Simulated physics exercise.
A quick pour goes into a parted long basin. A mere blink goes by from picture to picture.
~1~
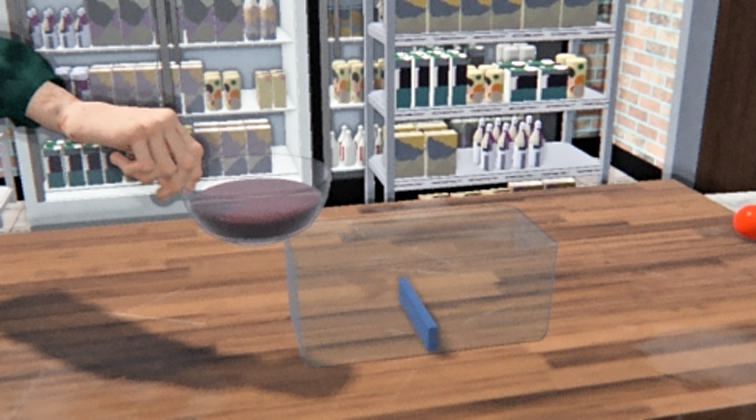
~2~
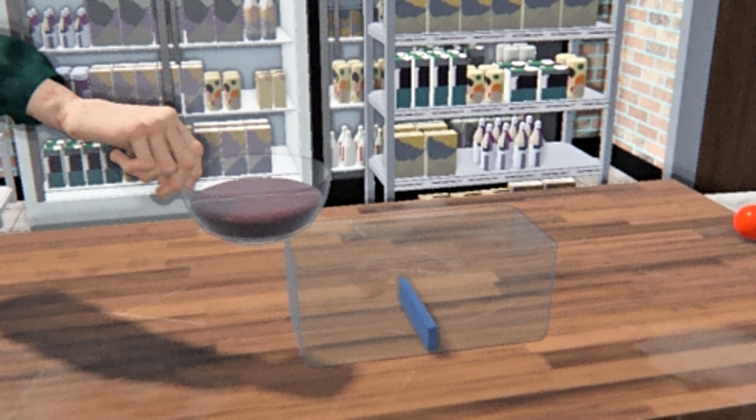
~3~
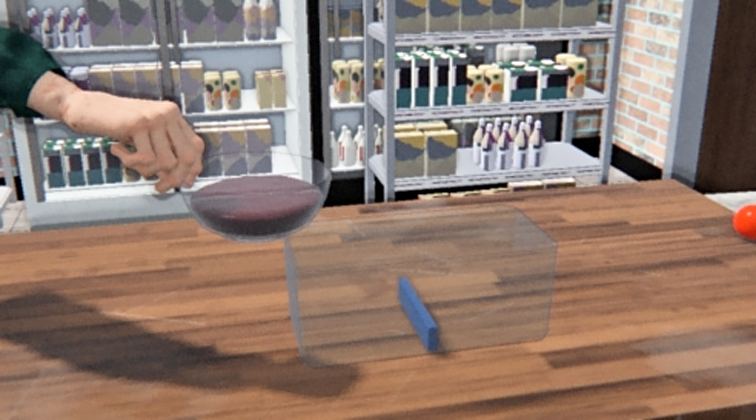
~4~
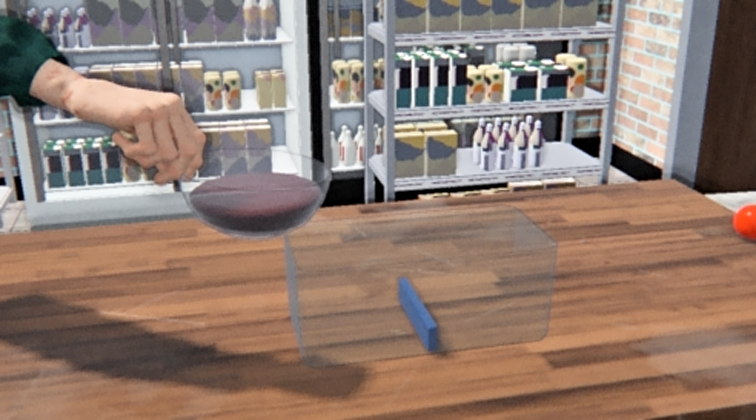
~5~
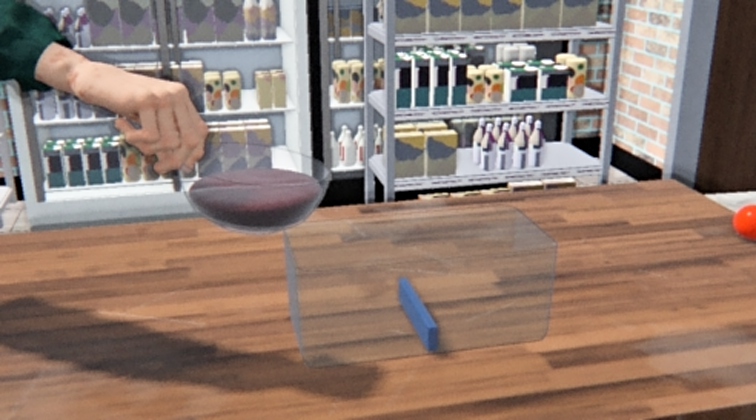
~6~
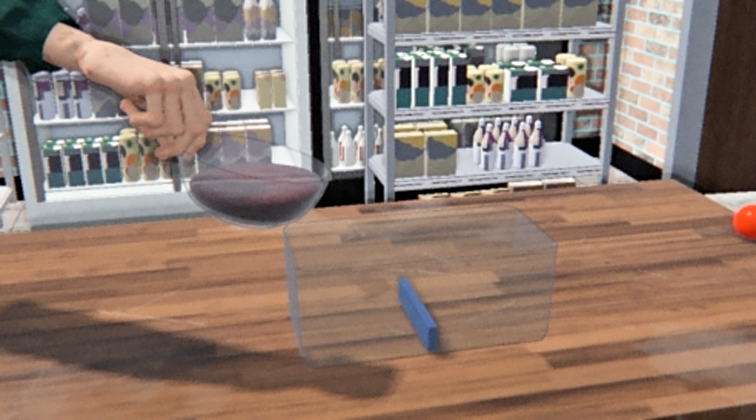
A hand in a dark green sleeve, at the upper left, holds a clear round bowl of dark red liquid above a wooden counter, seen from slightly above in a shop with stocked shelves behind. Below and to the right sits a clear rectangular container with a blue strip inside, and a red object rests at the far right edge. The hand rises slightly and gradually tilts the bowl rightward, the liquid shifting within it, while the camera stays still.
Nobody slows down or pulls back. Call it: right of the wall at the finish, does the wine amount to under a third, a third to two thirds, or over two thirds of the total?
A third to two thirds of the total.
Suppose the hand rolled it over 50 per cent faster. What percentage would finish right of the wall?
Roughly 55 in a hundred.
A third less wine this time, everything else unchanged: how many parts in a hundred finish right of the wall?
About 20 in a hundred.
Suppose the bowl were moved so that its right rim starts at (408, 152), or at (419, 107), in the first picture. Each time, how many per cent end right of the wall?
85 and 60 per cent.
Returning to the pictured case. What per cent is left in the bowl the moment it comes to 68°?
Roughly 55 percent.
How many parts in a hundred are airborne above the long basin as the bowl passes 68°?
Somewhere around 40 per cent of it.
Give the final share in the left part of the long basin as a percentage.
Around 50 %.
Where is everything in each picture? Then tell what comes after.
In the first frame, it leans 0°; its right rim is at (328, 171); the wine meets the walls at (188, 202) and (322, 191); the long basin's rim runs from (290, 249) to (536, 226); the wall's top is at (417, 302).
In the second frame, it leans 1°; its right rim is at (328, 171); the wine meets the walls at (189, 201) and (321, 191).
In the third frame, it leans 2°; its right rim is at (328, 171); the wine meets the walls at (188, 199) and (322, 189).
In the fourth frame, it leans 5°; its right rim is at (328, 171); the wine meets the walls at (188, 195) and (321, 185).
In the fifth frame, it leans 9°; its right rim is at (328, 171); the wine meets the walls at (187, 189) and (320, 182).
In the sixth frame, it leans 14°; its right rim is at (328, 171); the wine meets the walls at (187, 182) and (322, 177).
A moment on, the bowl is tipped part way and 56 per cent is still to pour, 5 is left of the wall and 0 right of it.
Next, the bowl is tipped on its side and 4 per cent is still to pour, 38 is left of the wall and 43 right of it.
Then the bowl is tipped on its side and 0 per cent is still to pour, 52 is left of the wall and 46 right of it.
Later the bowl is tipped on its side and 0 per cent is still to pour, 52 is left of the wall and 46 right of it.
Finally, 52 per cent lies left of the wall, 47 right of it and 1 outside.
